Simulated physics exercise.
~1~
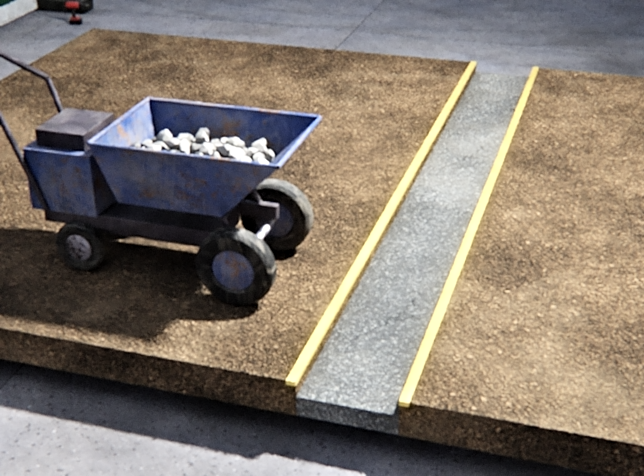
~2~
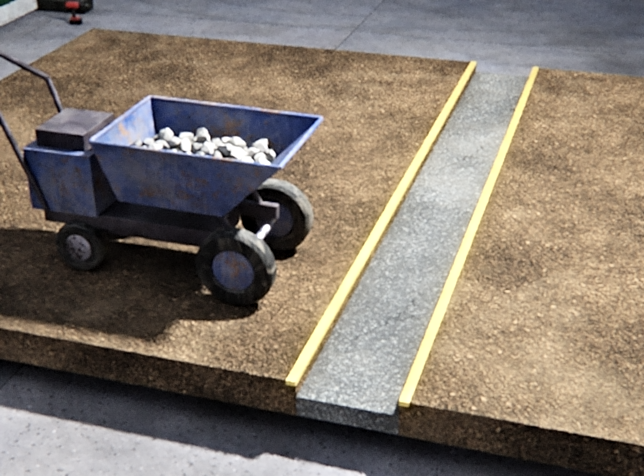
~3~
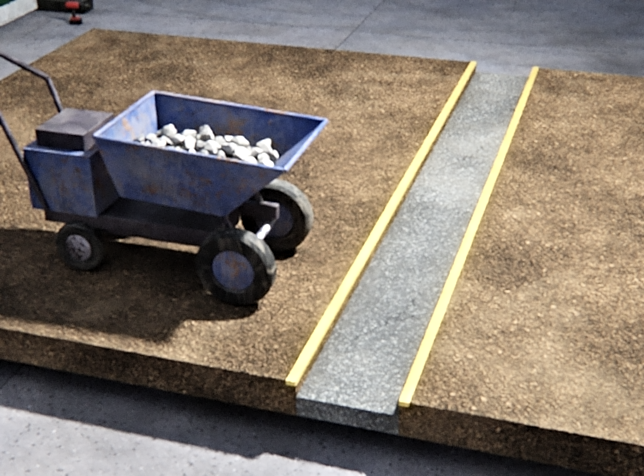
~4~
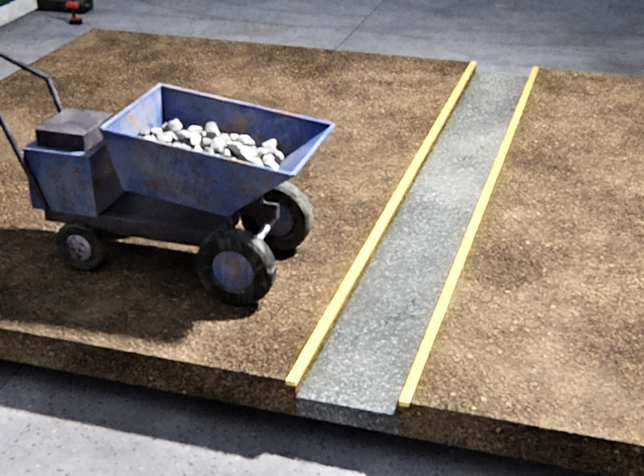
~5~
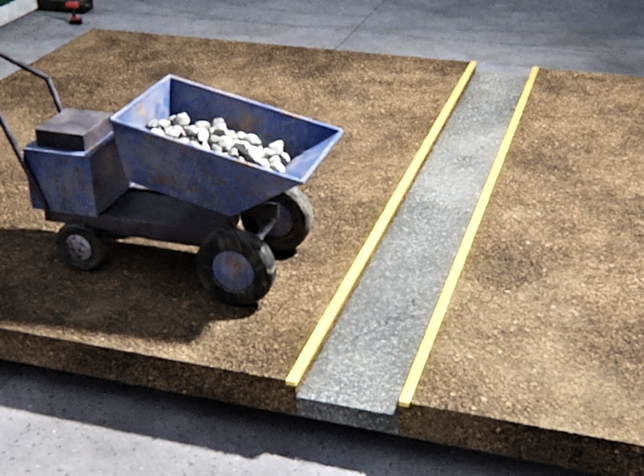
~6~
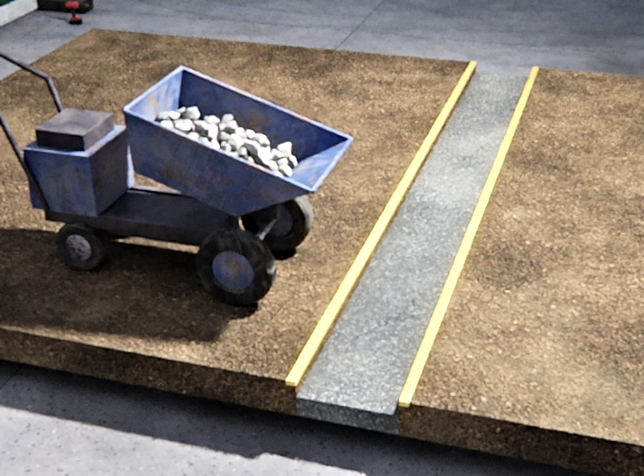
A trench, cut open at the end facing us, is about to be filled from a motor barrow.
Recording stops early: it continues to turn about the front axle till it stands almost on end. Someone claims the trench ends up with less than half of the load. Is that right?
Most of it.
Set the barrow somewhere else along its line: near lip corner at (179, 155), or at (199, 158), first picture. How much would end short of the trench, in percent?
About 50 percent the first time, about 30 percent the second.
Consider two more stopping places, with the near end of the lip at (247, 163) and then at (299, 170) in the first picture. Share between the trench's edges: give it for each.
First try: Around 90 %; second try: Around 70 %.
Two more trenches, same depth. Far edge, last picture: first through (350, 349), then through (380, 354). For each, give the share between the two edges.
I'd expect close to 0 in a hundred and then close to 50 in a hundred.
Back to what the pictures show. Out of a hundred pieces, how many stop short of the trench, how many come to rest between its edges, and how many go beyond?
Approximate split: Short 0 percent, between 85 percent, beyond 15 percent.
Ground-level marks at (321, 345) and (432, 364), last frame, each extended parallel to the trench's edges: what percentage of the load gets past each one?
Roughly 100 per cent, and 10 per cent.
Soon, skip tipped steeply; all in the skip.
A while on, skip tipped steeply; most in the skip; about a quarter in or heaped over the trench; a stray few falling.
Towards the end, skip tipped right over; a small part in the skip; most in or heaped over the trench; a small part beyond it.
Finally, skip tipped right over; a stray few in the skip; most in or heaped over the trench; a small part beyond it.
